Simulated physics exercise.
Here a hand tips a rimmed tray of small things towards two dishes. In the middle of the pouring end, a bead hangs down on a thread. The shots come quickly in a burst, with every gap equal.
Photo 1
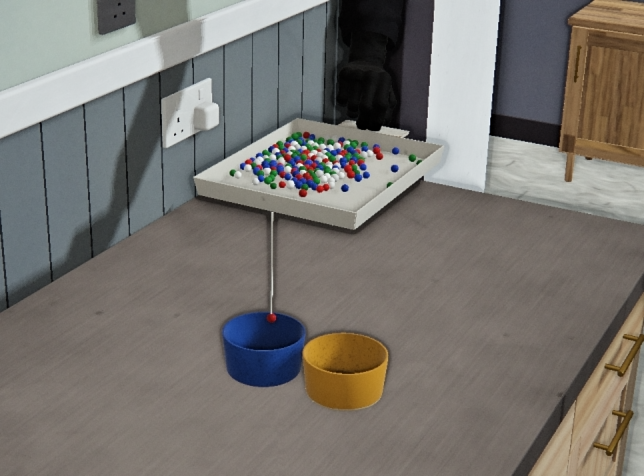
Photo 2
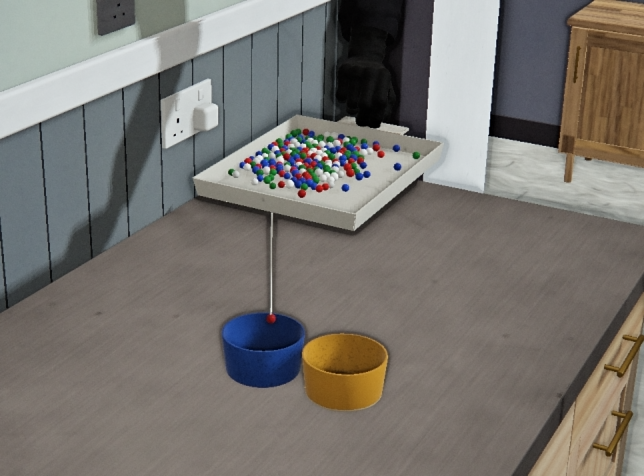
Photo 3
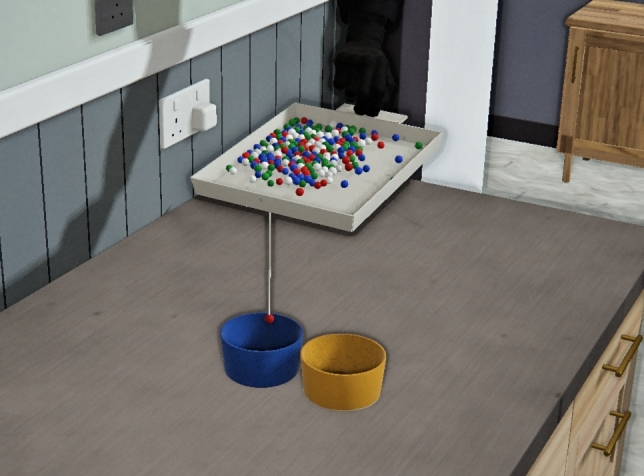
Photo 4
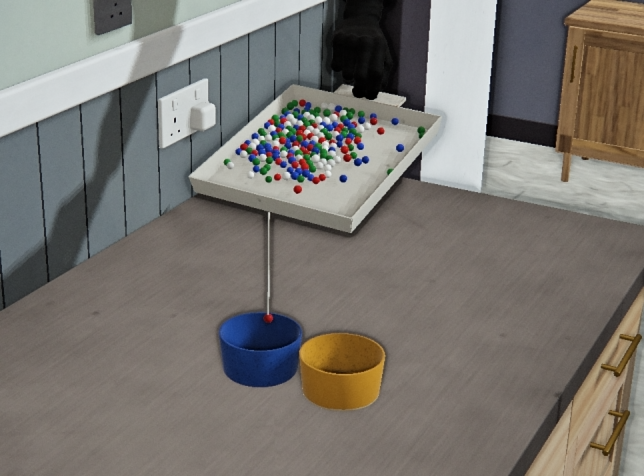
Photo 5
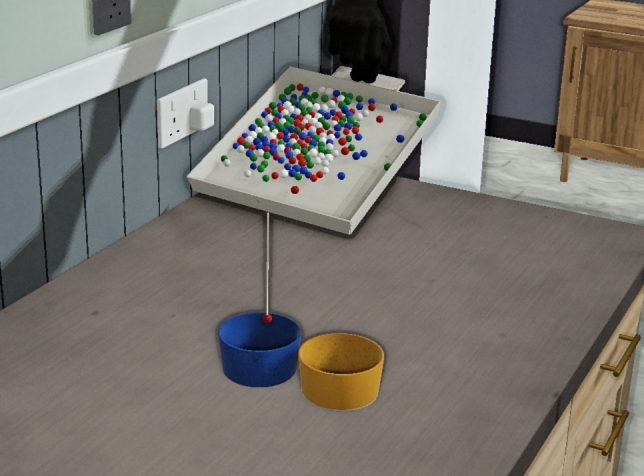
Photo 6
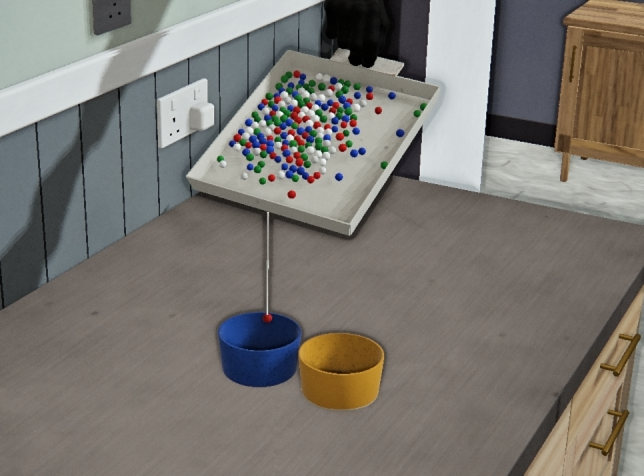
A grey-brown countertop beside grey panelling and a white socket is seen from above at an angle, with a wooden cabinet behind. A pale rimmed tray of red, blue, green and white beads sits above a blue dish on the left and a yellow one on the right, a red bead hanging beneath. A dark hand gradually tilts the tray, its far side rising, and the beads begin shifting as the view drifts very slightly.
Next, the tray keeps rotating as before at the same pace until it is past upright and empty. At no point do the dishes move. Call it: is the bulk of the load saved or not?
The bulk is not saved.
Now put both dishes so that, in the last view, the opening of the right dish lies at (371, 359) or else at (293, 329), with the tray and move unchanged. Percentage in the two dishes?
First position: Some 20 %; second position: Some 0 %.
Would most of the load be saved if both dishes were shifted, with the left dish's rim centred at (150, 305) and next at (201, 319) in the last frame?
With the first shift the pair saves less than a half; with the second, less than a half.
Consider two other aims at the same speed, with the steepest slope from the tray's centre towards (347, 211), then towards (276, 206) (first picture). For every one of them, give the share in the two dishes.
Around 70 per cent first, around 10 per cent next.
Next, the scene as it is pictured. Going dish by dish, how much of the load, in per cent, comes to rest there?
Estimate - left dish 0 percent, right dish 30 percent.
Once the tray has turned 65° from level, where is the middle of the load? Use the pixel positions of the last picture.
Somewhere near pixel (288, 213).
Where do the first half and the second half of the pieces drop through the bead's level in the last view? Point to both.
Earlier half at (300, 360), later half at (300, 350).
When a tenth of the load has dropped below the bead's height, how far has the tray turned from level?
Around 75 degrees of turn.
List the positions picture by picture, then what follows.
In the first picture, corners of the pouring end at (198, 177) and (355, 211), level; middle of the load at (304, 161), round plastic beads; left dish at (243, 364); right dish at (326, 388); bead on its thread at (271, 318).
In the second picture, corners of the pouring end at (198, 177) and (354, 212), level; middle of the load at (303, 160).
In the third picture, corners of the pouring end at (195, 177) and (352, 214), tipped barely, lowest at the right corner; middle of the load at (302, 152).
In the fourth picture, corners of the pouring end at (193, 176) and (350, 216), tipped a little, lowest at the right corner; middle of the load at (300, 141).
In the fifth picture, corners of the pouring end at (192, 175) and (349, 219), tipped clearly, lowest at the right corner; middle of the load at (298, 132), a small part on the move.
In the sixth picture, corners of the pouring end at (191, 175) and (349, 221), tipped clearly, lowest at the right corner; middle of the load at (295, 125), nearly all on the move; left dish at (239, 364); right dish at (322, 388).
Soon after the last picture, tray tipped steeply; about two thirds on the tray; about a quarter in the air.
A little later, tray tipped past a quarter turn; about a quarter on the tray; a small part in the right dish; a stray few in the left dish; about a third outside both; about a quarter in the air.
Later still, tray tipped past a quarter turn; about a third in the right dish; a stray few in the left dish; about two thirds outside both; a stray few in the air.
By the end, tray tipped past a quarter turn; about a third in the right dish; a stray few in the left dish; about two thirds outside both.
